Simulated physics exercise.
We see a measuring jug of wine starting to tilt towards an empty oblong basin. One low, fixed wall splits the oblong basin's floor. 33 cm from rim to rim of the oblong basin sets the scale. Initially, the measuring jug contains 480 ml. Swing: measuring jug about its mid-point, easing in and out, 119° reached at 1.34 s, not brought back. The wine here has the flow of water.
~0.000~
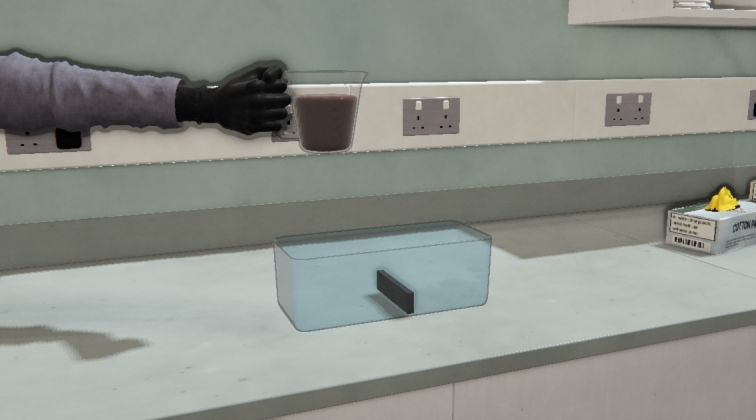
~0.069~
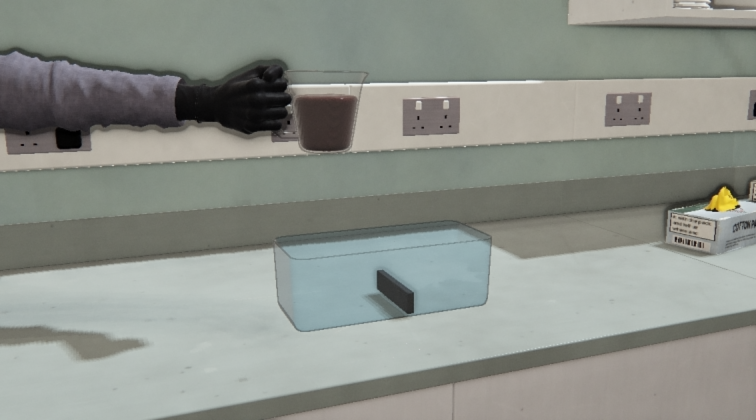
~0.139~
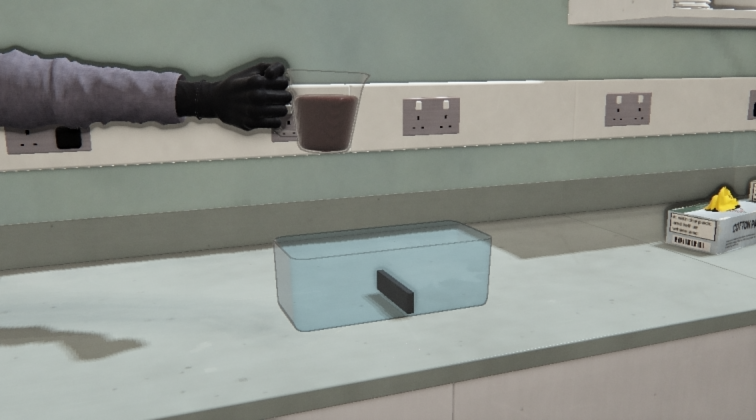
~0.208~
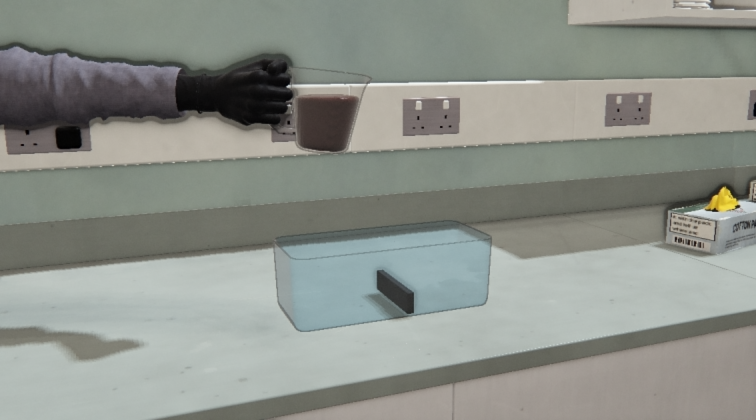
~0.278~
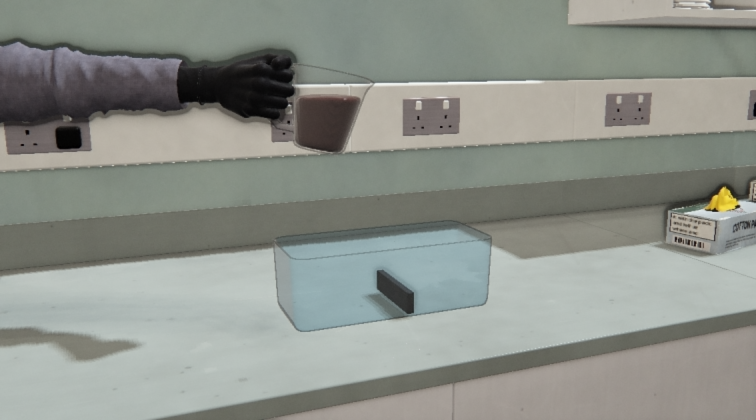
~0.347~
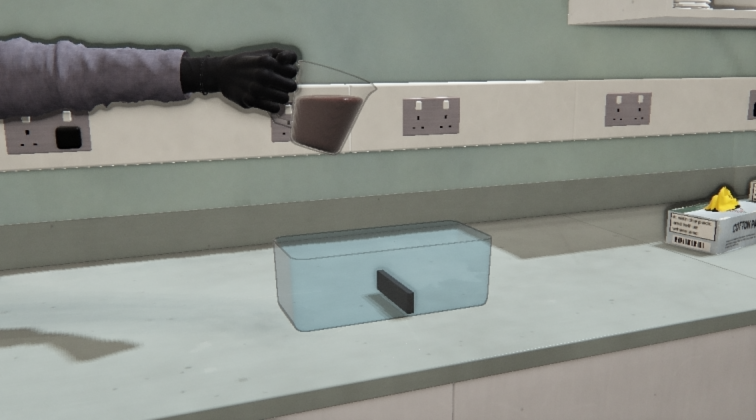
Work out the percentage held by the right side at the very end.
I would put it at 81 per cent.
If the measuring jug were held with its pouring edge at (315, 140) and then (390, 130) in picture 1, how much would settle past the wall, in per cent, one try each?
First 10, then 90 per cent.
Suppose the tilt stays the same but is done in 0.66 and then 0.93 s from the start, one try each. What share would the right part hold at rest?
About 60 %, then about 75 %.
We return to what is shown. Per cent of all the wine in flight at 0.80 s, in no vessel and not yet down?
Some 24 per cent, I reckon.
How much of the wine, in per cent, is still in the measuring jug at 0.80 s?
Roughly 72 %.
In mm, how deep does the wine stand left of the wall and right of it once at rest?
On the left it stands about 4 mm, on the right about 20 mm.
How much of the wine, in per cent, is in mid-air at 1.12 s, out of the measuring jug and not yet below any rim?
Close to 20 per cent.
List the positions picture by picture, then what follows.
Tilt 0°; pouring edge (368, 72); surface from (292, 97) to (354, 96); the oblong basin's rim runs from (282, 250) to (474, 230); the wall's top is at (395, 282), in the first frame.
Tilt 1°; pouring edge (368, 73); surface from (292, 97) to (354, 96), in the second frame.
Tilt 3°; pouring edge (370, 75); surface from (294, 97) to (355, 97), in the third frame.
Tilt 7°; pouring edge (372, 78); surface from (294, 98) to (356, 97), in the fourth frame.
Tilt 12°; pouring edge (374, 83); surface from (295, 98) to (358, 97), in the fifth frame.
Tilt 19°; pouring edge (376, 89); surface from (296, 99) to (360, 98), in the sixth frame.
By 0.80 s the tilt is 77° and 73 per cent is still to pour, 0 is left of the wall and 3 right of it.
By 1.12 s the tilt is 111° and 7 per cent is still to pour, 3 is left of the wall and 70 right of it.
By 1.47 s the tilt is 119° and 0 per cent is still to pour, 16 is left of the wall and 81 right of it.
By 1.84 s the tilt is 119° and 0 per cent is still to pour, 16 is left of the wall and 81 right of it.
At rest 16 per cent lies left of the wall, 81 right of it and 3 outside.
